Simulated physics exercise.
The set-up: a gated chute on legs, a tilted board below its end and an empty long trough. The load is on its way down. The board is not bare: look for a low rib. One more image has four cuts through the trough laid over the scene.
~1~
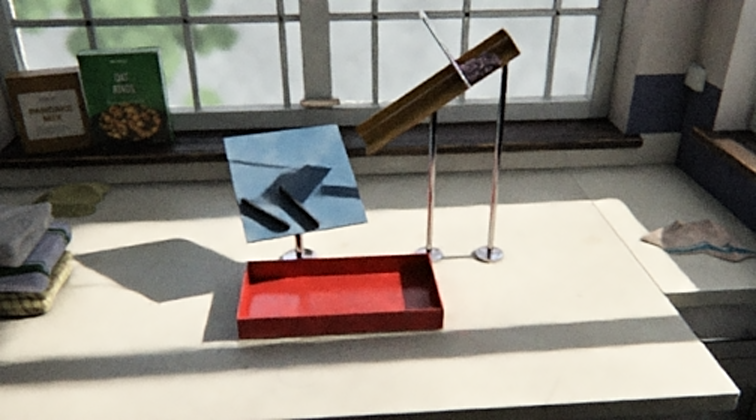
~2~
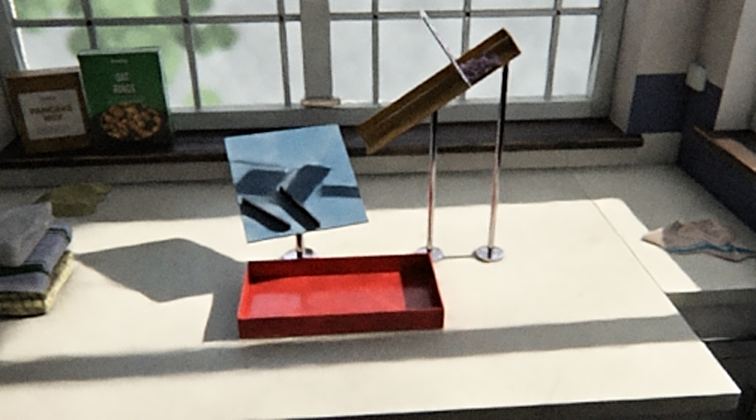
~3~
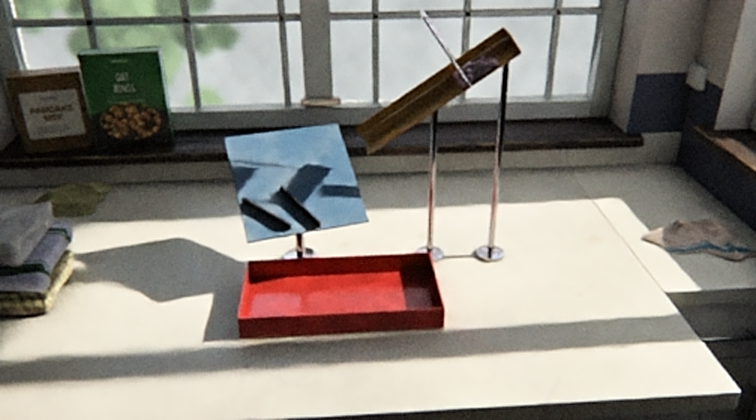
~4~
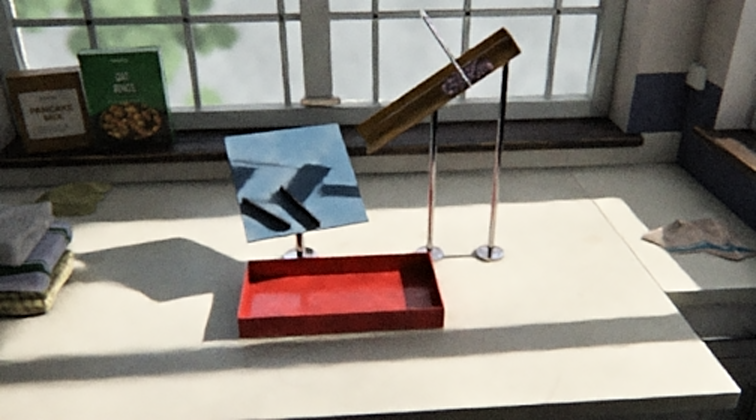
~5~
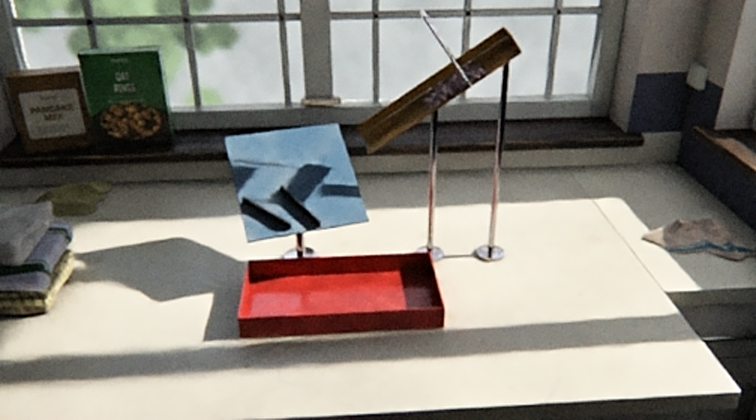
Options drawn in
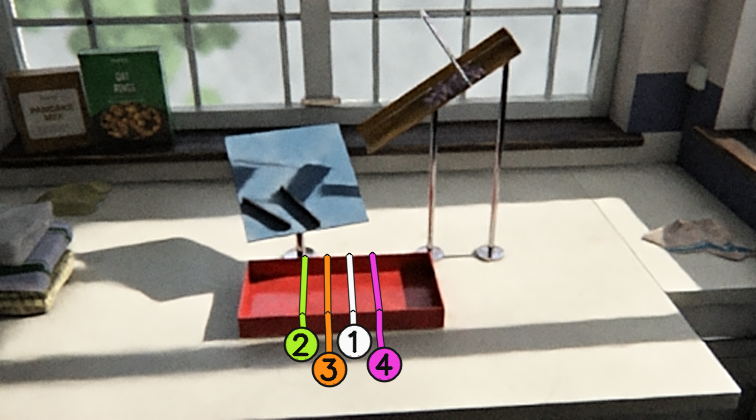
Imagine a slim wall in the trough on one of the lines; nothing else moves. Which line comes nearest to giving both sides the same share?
Go for 1.
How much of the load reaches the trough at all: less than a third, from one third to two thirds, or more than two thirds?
About that: More than two thirds.
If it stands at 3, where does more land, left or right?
The right side.
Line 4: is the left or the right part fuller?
More lands on the left.
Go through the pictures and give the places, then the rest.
In the first frame, load behind the gate at (478, 67), sugar pearls; lip of the chute at (367, 150), sloping gently.
In the second frame, middle of the board at (295, 179), tilted fairly steeply; middle of its low edge at (310, 232); of its high edge at (282, 131).
In the third frame, front corners of the trough at (238, 318) and (445, 308), empty; front of the load at (456, 77).
In the fourth frame, middle of the load at (465, 74); its front at (443, 90), about a quarter of the way to the lip; rib from (243, 197) to (291, 224); rib from (281, 185) to (321, 222).
In the fifth frame, middle of the load at (458, 85); its front at (427, 108), about a third of the way to the lip.
On the marked copy, line 1 crosses the front rim at (353, 312); line 2 crosses the front rim at (302, 314); line 3 crosses the front rim at (327, 313); line 4 crosses the front rim at (379, 311).
If 1 is chosen, of what is caught, about half on the left of the divider, about half on the right.
If 2 is chosen, of what is caught, a small part on the left of the divider, nearly all on the right.
If 3 is chosen, of what is caught, a small part on the left of the divider, most on the right.
If 4 is chosen, of what is caught, nearly all on the left of the divider, a stray few on the right.
